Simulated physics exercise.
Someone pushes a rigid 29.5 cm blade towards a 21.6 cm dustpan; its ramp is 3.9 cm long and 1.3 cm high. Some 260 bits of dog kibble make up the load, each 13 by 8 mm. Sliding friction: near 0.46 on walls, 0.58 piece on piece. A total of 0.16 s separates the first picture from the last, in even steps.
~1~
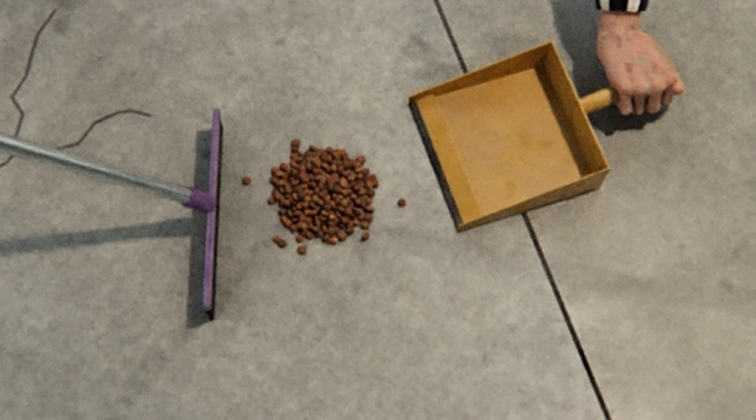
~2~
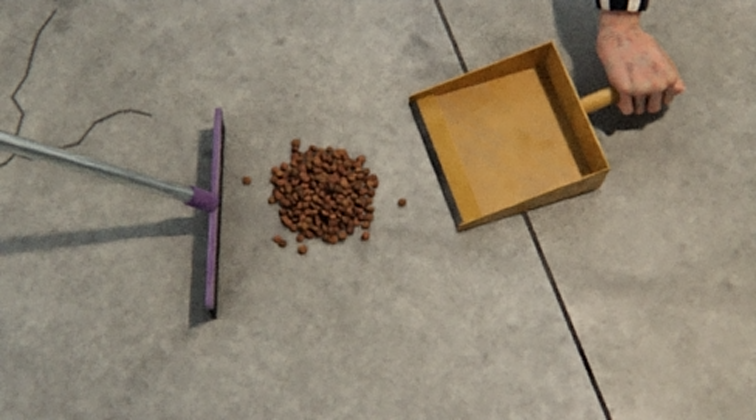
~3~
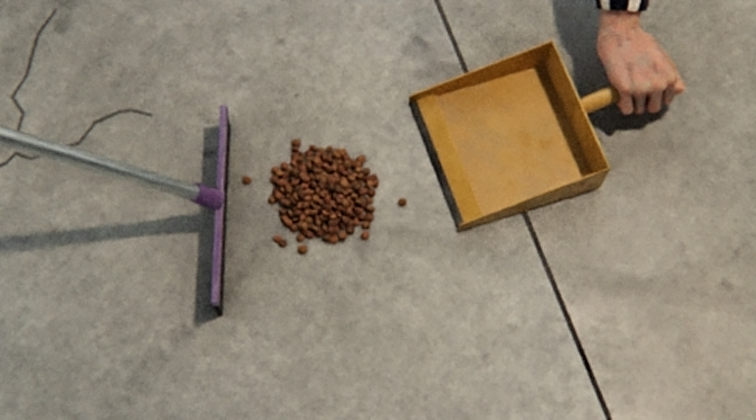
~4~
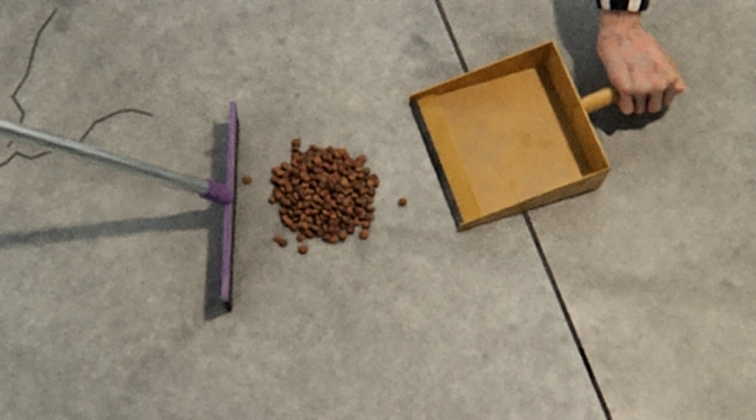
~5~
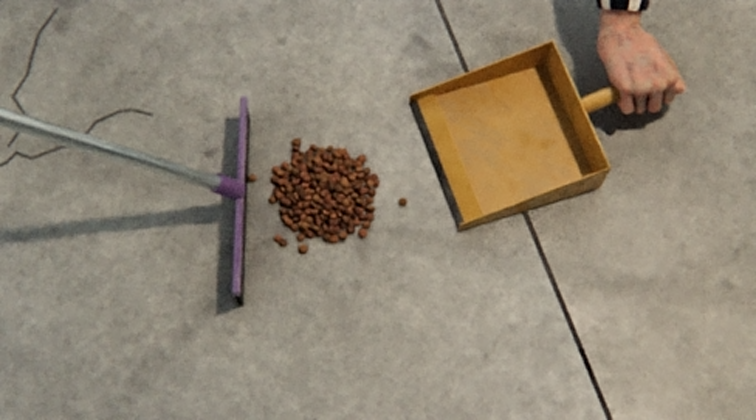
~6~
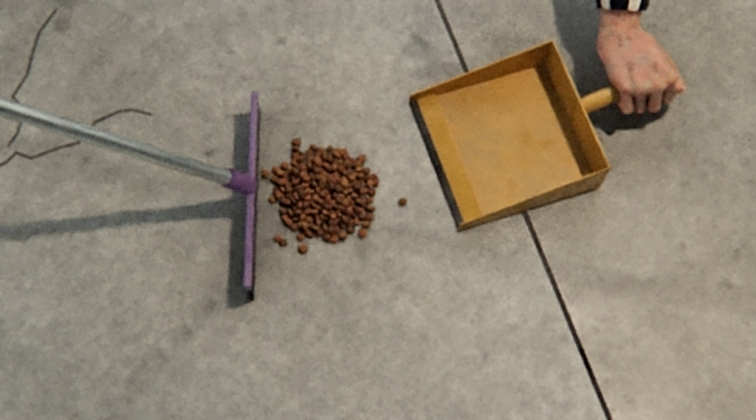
Hand holding a yellow dustpan still on concrete while a purple blade slides slowly right to the edge of a brown kibble pile.
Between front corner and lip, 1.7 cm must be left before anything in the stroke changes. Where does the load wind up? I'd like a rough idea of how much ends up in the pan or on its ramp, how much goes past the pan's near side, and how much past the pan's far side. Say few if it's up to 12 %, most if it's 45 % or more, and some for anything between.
Here is my call: Pan few, near side few, far side few.
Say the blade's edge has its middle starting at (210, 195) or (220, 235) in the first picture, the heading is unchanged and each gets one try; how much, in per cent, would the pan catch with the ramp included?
About 0 and 10 per cent.
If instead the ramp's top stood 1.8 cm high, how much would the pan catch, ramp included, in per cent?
Estimated share: Around 5 in a hundred.
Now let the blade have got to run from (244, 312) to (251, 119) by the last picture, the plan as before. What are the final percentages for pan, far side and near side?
Final per cent - pan 20, far 0, near 25.
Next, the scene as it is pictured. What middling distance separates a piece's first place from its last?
12 cm, roughly.
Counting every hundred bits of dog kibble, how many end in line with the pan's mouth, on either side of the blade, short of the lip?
Around 90 in a hundred.
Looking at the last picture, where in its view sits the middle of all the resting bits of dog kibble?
Resting centre estimate: Around (408, 174).
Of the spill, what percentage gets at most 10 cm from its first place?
Close to 15 per cent of it.
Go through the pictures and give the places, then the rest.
The first picture shows blade from (207, 306) to (217, 114), moved 0.0 cm, 0 of the pieces shifted so far; middle of the pieces at (326, 192); pan at (515, 142).
The second picture shows blade from (210, 305) to (219, 114), moved 0.3 cm, 0 of the pieces shifted so far; middle of the pieces at (326, 192).
The third picture shows blade from (216, 302) to (225, 111), moved 1.1 cm, 0 of the pieces shifted so far; middle of the pieces at (326, 192).
The fourth picture shows blade from (225, 298) to (233, 107), moved 2.5 cm, 1 of the pieces shifted so far; middle of the pieces at (327, 191).
The fifth picture shows blade from (237, 292) to (244, 102), moved 4.2 cm, 2 of the pieces shifted so far; middle of the pieces at (327, 191).
The sixth picture shows blade from (248, 287) to (255, 98), moved 5.9 cm, 2 of the pieces shifted so far; middle of the pieces at (326, 191); pan at (516, 141).
Then, 0.21 s after the last picture, middle of the blade 16 cm from the lip; 0 % over the lip, far side 0 %, near side 0 %.
Then, 0.34 s after the last picture, middle of the blade 9 cm from the lip; 0 % over the lip, far side 0 %, near side 0 %.
Then, 0.60 s after the last picture, middle of the blade 6 cm from the lip; 5 % over the lip, far side 5 %, near side 5 %.
In the end, pan 5 %, near side 5 %, far side 5 %, in front of the lip or behind the blade 90 %.
